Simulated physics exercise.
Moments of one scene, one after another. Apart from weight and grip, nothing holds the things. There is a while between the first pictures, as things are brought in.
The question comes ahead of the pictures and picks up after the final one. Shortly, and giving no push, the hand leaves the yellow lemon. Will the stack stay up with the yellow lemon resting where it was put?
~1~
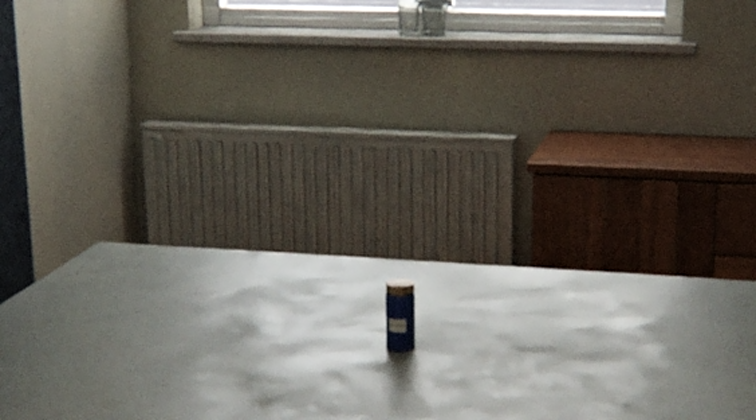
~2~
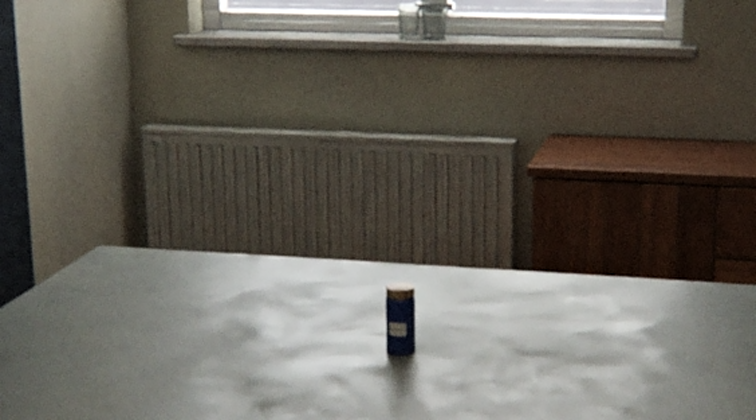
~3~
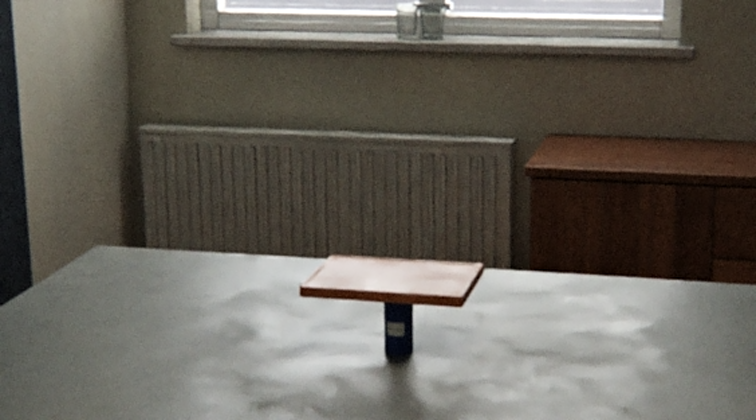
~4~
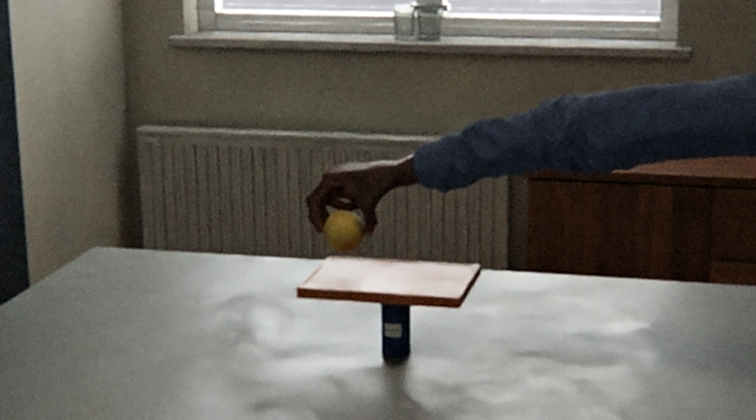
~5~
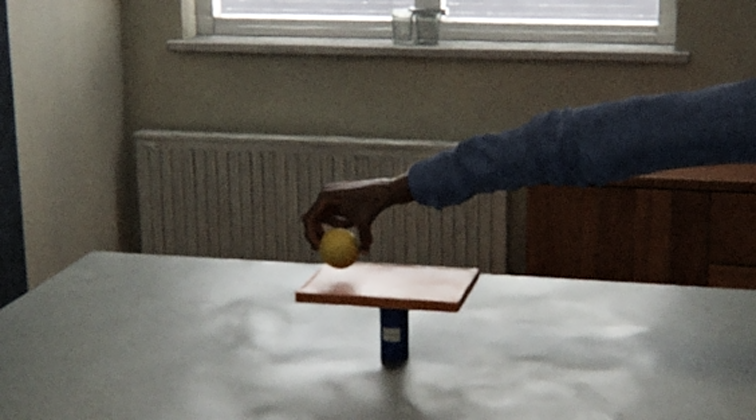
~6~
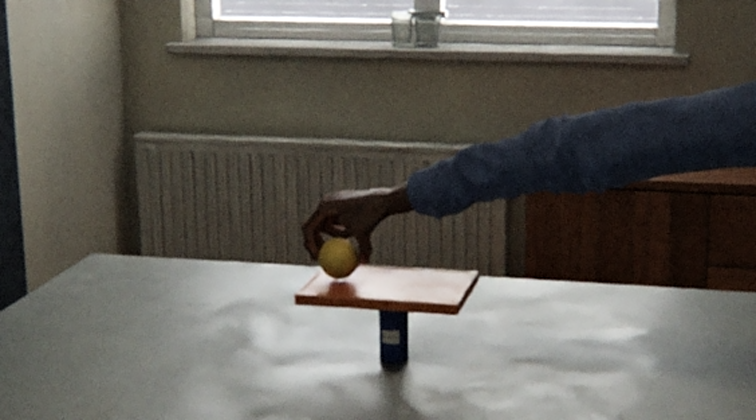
No.
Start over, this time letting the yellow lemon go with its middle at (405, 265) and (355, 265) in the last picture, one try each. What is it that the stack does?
Case A: It survives; case B: It caves in.
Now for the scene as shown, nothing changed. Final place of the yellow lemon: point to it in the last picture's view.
Near (312, 333).
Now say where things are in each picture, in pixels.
In the first frame, the last thing is not in view yet.
In the second frame, the last thing is not in view yet.
In the third frame, the last thing is not in view yet; orange lid (394, 280).
In the fourth frame, still above its spot; yellow lemon (344, 231); orange lid (391, 281).
In the fifth frame, still above its spot; yellow lemon (339, 249); orange lid (389, 286).
In the sixth frame, in place under the hand; yellow lemon (339, 259); orange lid (389, 288).
Then, 0.40 s after the last picture, yellow lemon now fallen; orange lid tipped 60° from how it was.
Then, 0.80 s after the last picture, orange lid now fallen; blue shaker tipped 51° from how it was.
Then, 0.90 s after the last picture, blue shaker on its side.
By the end, fallen, orange lid and yellow lemon; tipped over in the stack, blue shaker. Seen from the same camera at the end, yellow lemon near (312, 333). The stack loses its balance.
